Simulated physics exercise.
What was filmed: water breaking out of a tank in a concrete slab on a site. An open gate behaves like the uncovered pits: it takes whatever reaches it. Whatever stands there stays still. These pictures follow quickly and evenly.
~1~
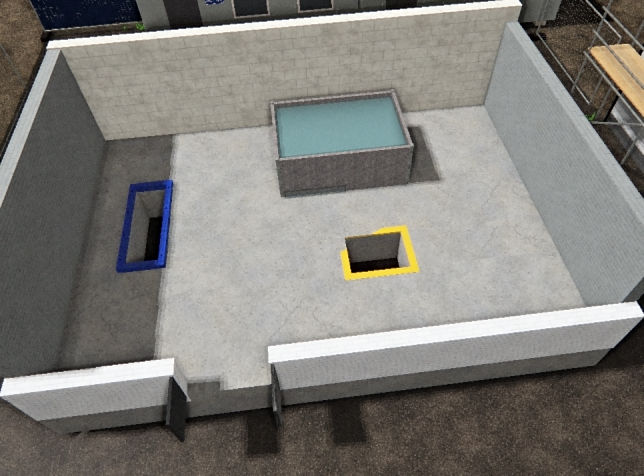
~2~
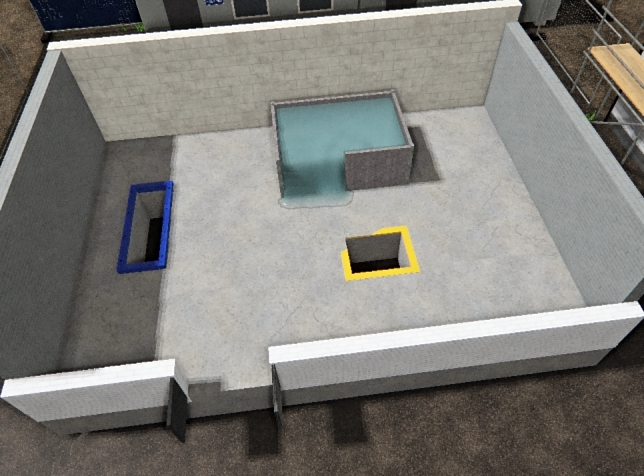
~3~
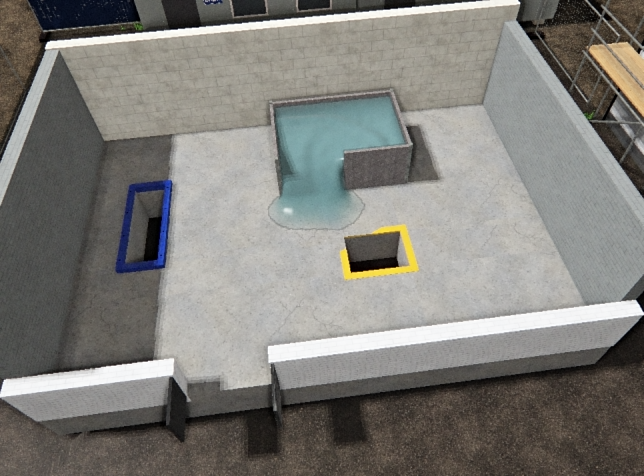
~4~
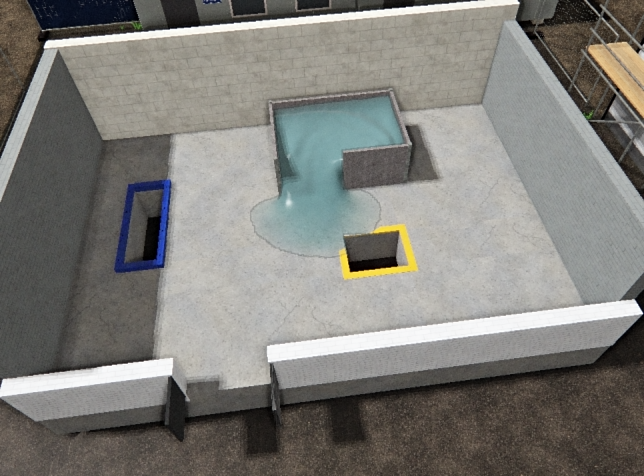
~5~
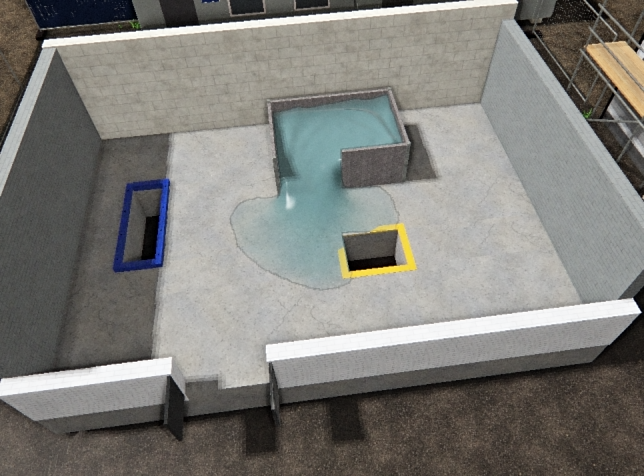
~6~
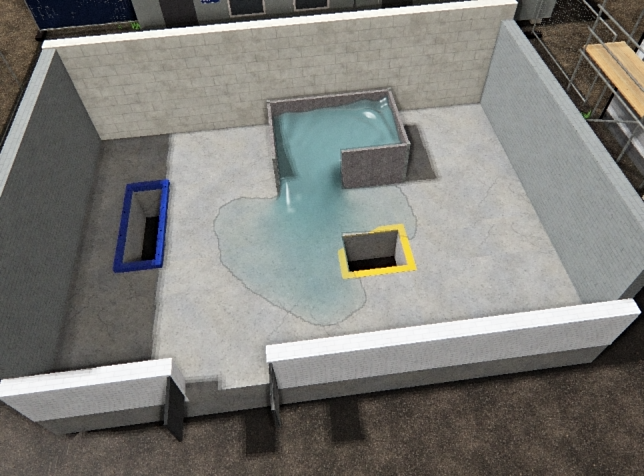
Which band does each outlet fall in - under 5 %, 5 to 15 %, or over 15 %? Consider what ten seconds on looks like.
Bands: The gate is in the over 15 % band; the blue pit is in the under 5 % band; the yellow pit is in the over 15 % band.
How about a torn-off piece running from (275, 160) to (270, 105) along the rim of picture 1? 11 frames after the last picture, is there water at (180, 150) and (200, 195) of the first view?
Result, in sequence: Inundated; inundated.
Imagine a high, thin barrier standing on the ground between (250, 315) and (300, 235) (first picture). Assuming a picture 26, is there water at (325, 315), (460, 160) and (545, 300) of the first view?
Swamped; spared; swamped.
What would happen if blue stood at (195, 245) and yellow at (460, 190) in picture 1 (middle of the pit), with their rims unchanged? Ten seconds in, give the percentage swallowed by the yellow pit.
Out of a hundred parts, 10 go to yellow.
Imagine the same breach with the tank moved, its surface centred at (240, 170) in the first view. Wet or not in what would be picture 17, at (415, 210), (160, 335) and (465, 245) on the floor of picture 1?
Unflooded - soaked - unflooded.
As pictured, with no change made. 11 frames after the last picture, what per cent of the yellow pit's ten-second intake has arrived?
Estimated share: About 45 %.
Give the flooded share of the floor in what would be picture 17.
I'd estimate some 35 per cent.
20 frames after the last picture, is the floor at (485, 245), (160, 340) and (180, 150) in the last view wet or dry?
Point by point: Swamped; swamped; unwetted.
A moment on, water covers 25 % of the floor; the gate 1 %, the blue pit 0 %, the yellow pit 6 %.
Next, water covers 35 % of the floor; the gate 6 %, the blue pit 0 %, the yellow pit 9 %.
Then, water covers 50 % of the floor; the gate 12 %, the blue pit 0 %, the yellow pit 14 %.
Later, water covers 65 % of the floor; the gate 18 %, the blue pit 0 %, the yellow pit 18 %.
In the end, water covers 95 % of the floor; the gate 25 %, the blue pit 0 %, the yellow pit 21 %.
